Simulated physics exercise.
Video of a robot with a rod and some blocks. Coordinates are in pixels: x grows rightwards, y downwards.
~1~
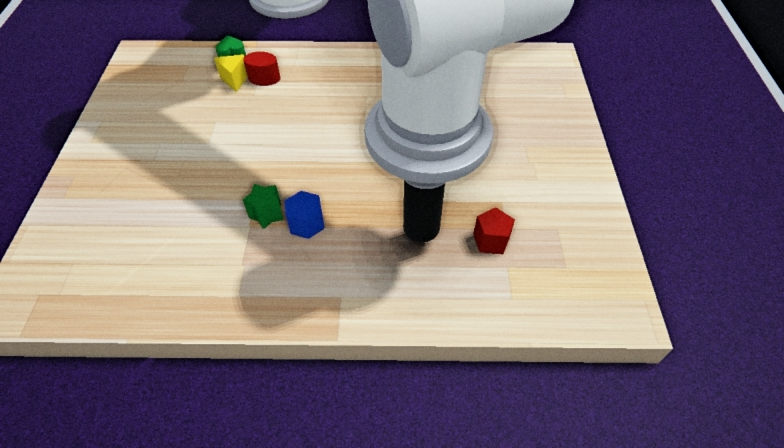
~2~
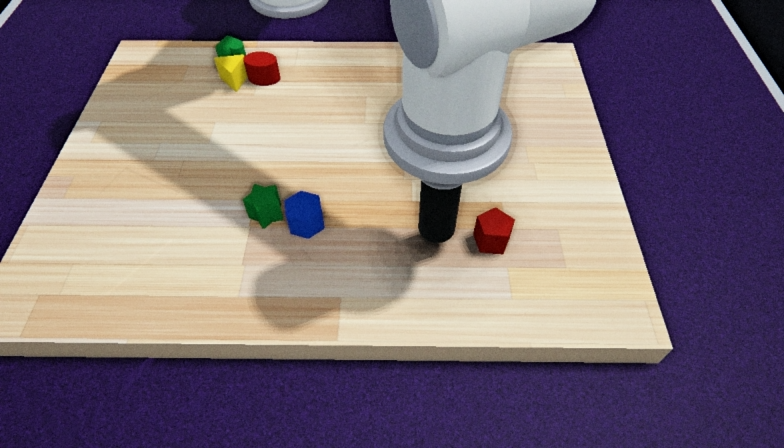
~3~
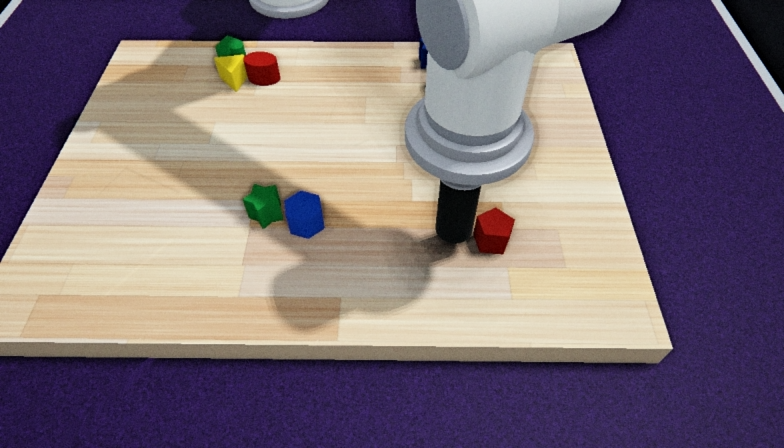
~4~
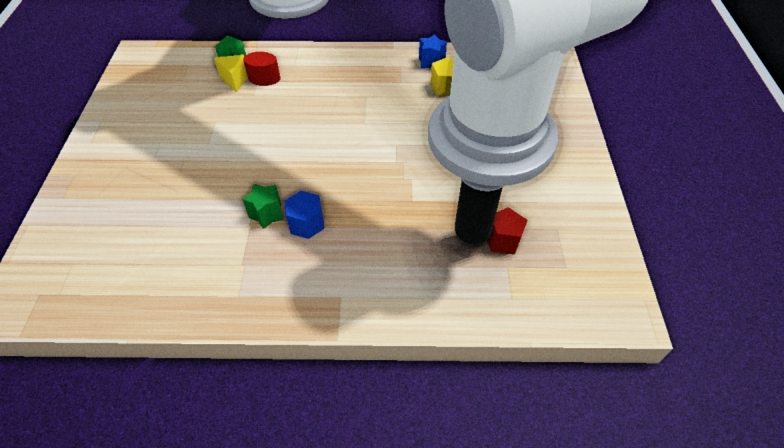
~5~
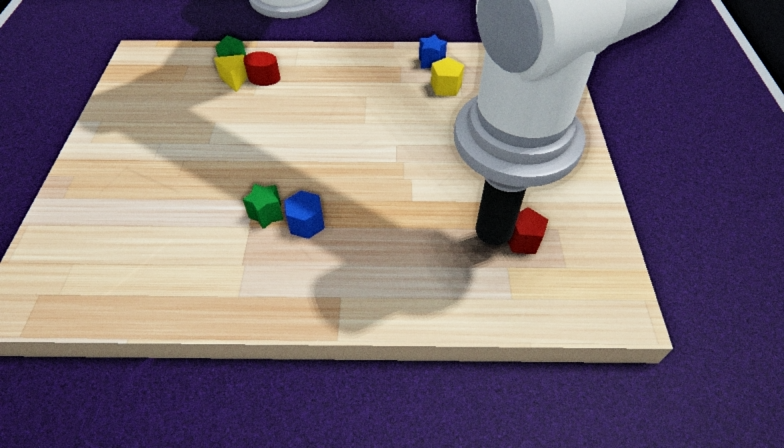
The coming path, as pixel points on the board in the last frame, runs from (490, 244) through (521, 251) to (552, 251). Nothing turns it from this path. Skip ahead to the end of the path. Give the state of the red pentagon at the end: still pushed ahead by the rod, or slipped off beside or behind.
Expect to find it ahead of the rod.
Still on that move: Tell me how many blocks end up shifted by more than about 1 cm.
I expect just one block to be moved by more than 1 cm.
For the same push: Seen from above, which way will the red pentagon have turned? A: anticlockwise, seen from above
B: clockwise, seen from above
Choice A: Anticlockwise, seen from above.
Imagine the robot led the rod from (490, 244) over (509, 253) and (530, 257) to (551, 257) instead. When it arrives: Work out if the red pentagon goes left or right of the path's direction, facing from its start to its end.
That's a shift to the left.
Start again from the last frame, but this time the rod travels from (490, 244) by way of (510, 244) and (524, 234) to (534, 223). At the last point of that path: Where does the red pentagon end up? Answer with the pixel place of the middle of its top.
Expect it around (576, 213).
On the path given first. Halfway along, rod at (526, 238); red pentagon at (560, 223), turned 15° anticlockwise.
At the end, rod at (557, 238); red pentagon at (588, 220), turned 25° anticlockwise.
